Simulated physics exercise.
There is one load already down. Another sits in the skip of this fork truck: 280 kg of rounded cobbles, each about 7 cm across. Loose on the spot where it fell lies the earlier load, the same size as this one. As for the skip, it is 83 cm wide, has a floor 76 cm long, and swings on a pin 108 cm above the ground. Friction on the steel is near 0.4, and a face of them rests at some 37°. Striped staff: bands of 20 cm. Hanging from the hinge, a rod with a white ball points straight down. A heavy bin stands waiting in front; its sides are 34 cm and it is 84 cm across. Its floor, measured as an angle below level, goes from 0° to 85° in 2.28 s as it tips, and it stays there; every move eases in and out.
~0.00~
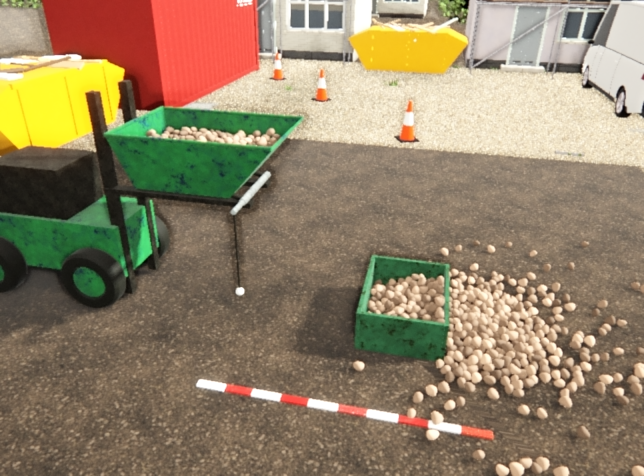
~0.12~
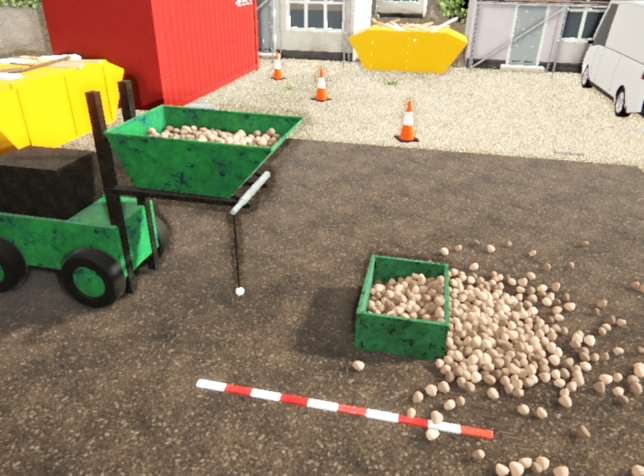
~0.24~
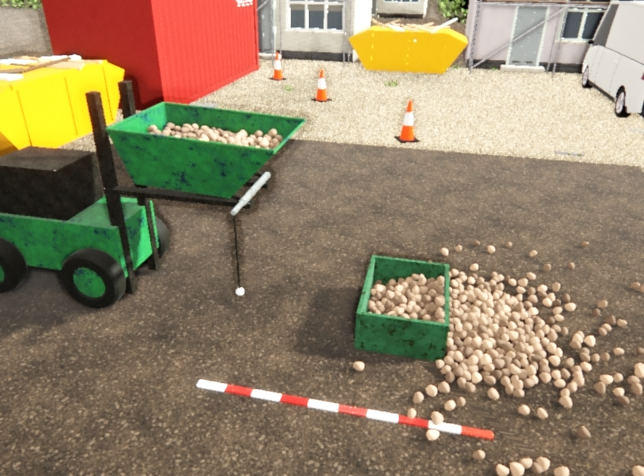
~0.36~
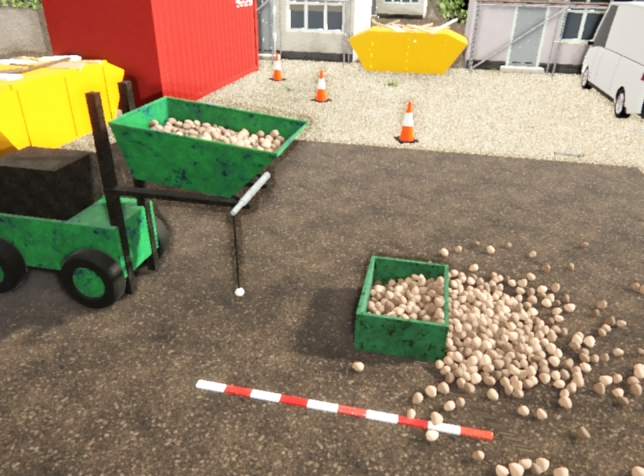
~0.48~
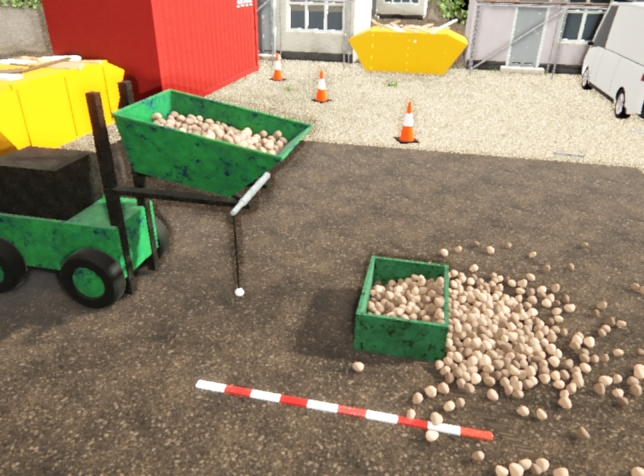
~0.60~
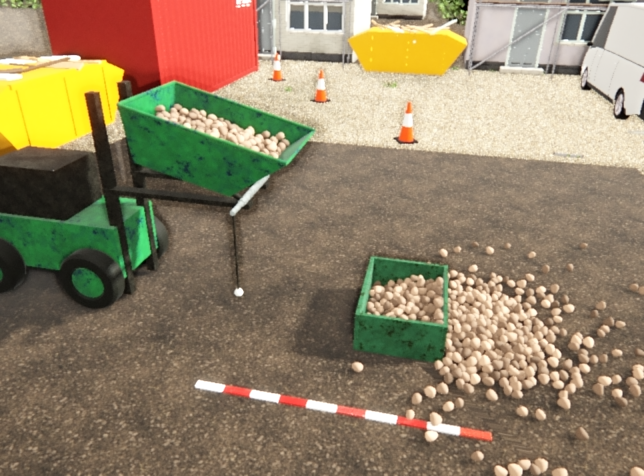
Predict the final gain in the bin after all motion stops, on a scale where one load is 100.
43.
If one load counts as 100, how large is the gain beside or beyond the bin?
10 %.
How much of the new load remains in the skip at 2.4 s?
10 %.
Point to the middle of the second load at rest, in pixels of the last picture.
Their middle rests near (370, 308).
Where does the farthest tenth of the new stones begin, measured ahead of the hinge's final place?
That's roughly 140 cm.
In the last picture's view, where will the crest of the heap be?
I'd put the top near (387, 284).
After 1.7 s the floor is at 72°; in per cent of one load, 96 in the skip, 4 short of the bin, 37 in the bin, 63 beside or beyond the bin; the foremost stones are past the picture's edge.
After 2.4 s the floor is at 85°; in per cent of one load, 9 in the skip, 43 short of the bin, 76 in the bin, 72 beside or beyond the bin; the foremost stones are past the picture's edge.
After 2.7 s the floor is at 85°; in per cent of one load, 0 in the skip, 45 short of the bin, 80 in the bin, 75 beside or beyond the bin; the foremost stones are past the picture's edge.
After 5.1 s the floor is at 85°; in per cent of one load, 0 in the skip, 45 short of the bin, 80 in the bin, 75 beside or beyond the bin; the foremost stones are past the picture's edge. Net gain in the bin, 43.
